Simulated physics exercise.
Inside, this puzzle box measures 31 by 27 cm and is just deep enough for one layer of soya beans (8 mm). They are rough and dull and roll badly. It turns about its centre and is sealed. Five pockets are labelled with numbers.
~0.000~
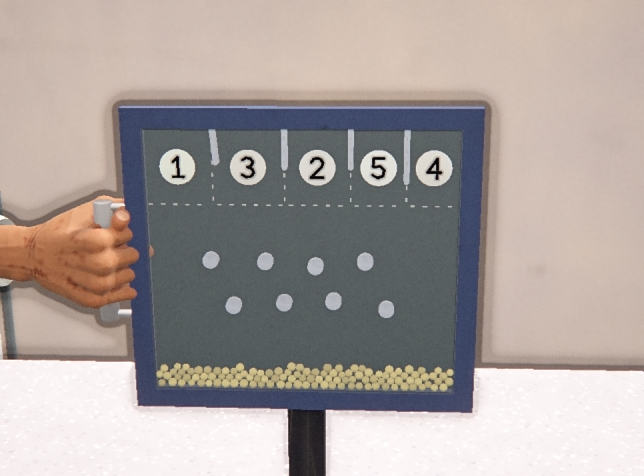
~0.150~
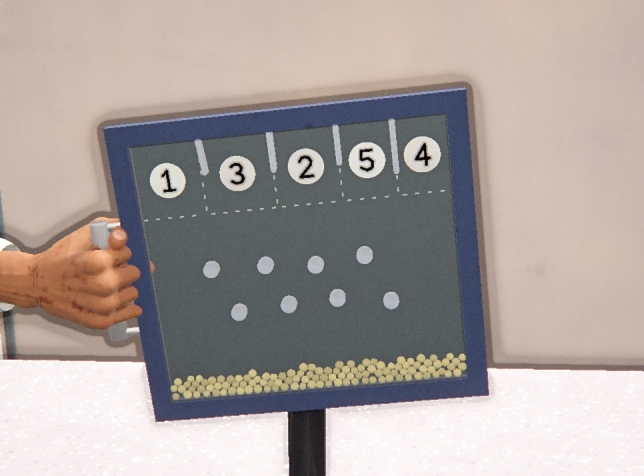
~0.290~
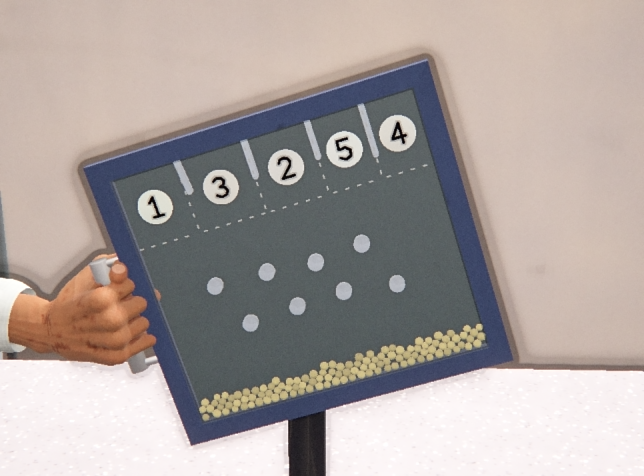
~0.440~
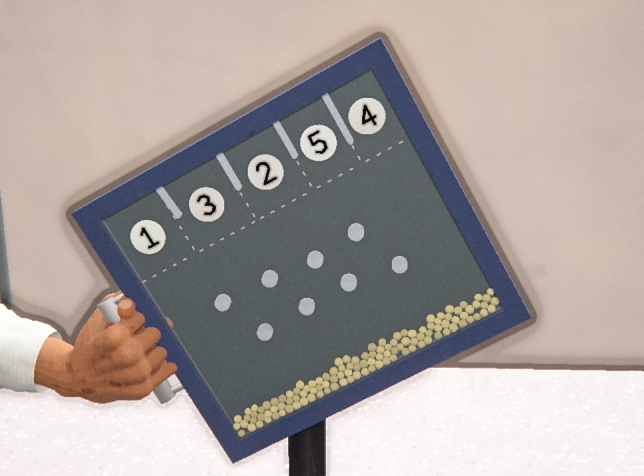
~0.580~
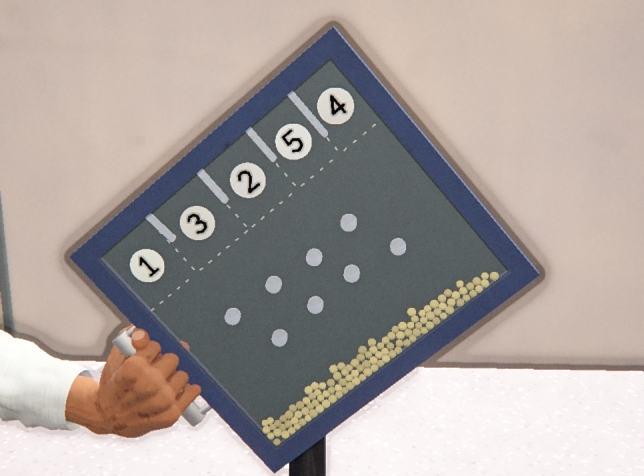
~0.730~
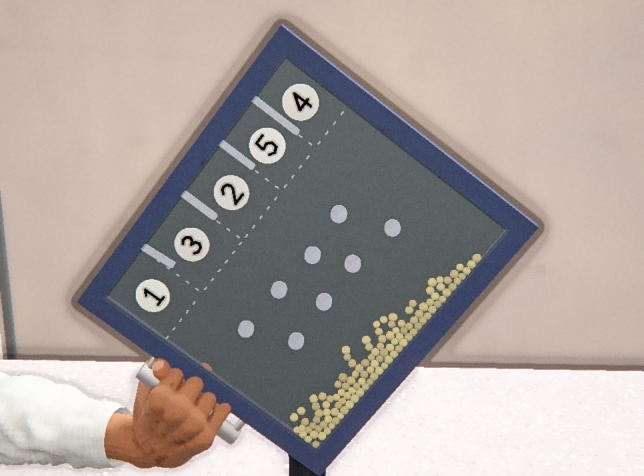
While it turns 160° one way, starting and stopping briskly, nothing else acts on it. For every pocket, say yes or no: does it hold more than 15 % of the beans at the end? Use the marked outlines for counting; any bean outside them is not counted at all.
Pocket 1: Yes; pocket 2: No; pocket 3: No; pocket 4: No; pocket 5: No.
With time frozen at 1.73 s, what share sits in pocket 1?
It works out at roughly 40 %.
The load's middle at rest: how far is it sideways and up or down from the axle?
Right: About 9 cm; below: About 11 cm.
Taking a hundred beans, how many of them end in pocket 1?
Roughly 70 per cent.
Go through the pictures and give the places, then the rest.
The first picture shows level; about 110 beans; beans centred (306, 378); top one (292, 367); no. 1 (177, 167), no. 2 (317, 168), no. 3 (248, 167), no. 4 (434, 168), no. 5 (379, 168).
The second picture shows turned 6° anticlockwise; beans centred (320, 377); top one (450, 357); 8 fixed pegs, one at (239, 312).
The third picture shows turned 17° anticlockwise; beans centred (342, 373); top one (479, 327); wall ends (190, 191), (256, 176), (318, 157), (376, 154).
The fourth picture shows turned 29° anticlockwise; beans centred (362, 365); top one (491, 292).
The fifth picture shows turned 40° anticlockwise; beans centred (367, 363); top one (494, 276).
The sixth picture shows turned 52° anticlockwise; beans centred (374, 361); top one (477, 258); no. 1 (153, 296), no. 2 (231, 193), no. 3 (192, 244), no. 4 (301, 102), no. 5 (267, 146).
After 1.23 s, it stands 92° anticlockwise; nothing in the marked areas.
After 1.73 s, it stands 131° anticlockwise; no. 1, 40 %.
After 2.17 s, it stands 160° anticlockwise; no. 1, 70 %, no. 3, 5 %.
All still by 2.9 s, it stands 160° anticlockwise; no. 1, 70 %, no. 2, 0 %, no. 3, 5 %, no. 4, 0 %, no. 5, 0 %, elsewhere 25 %.
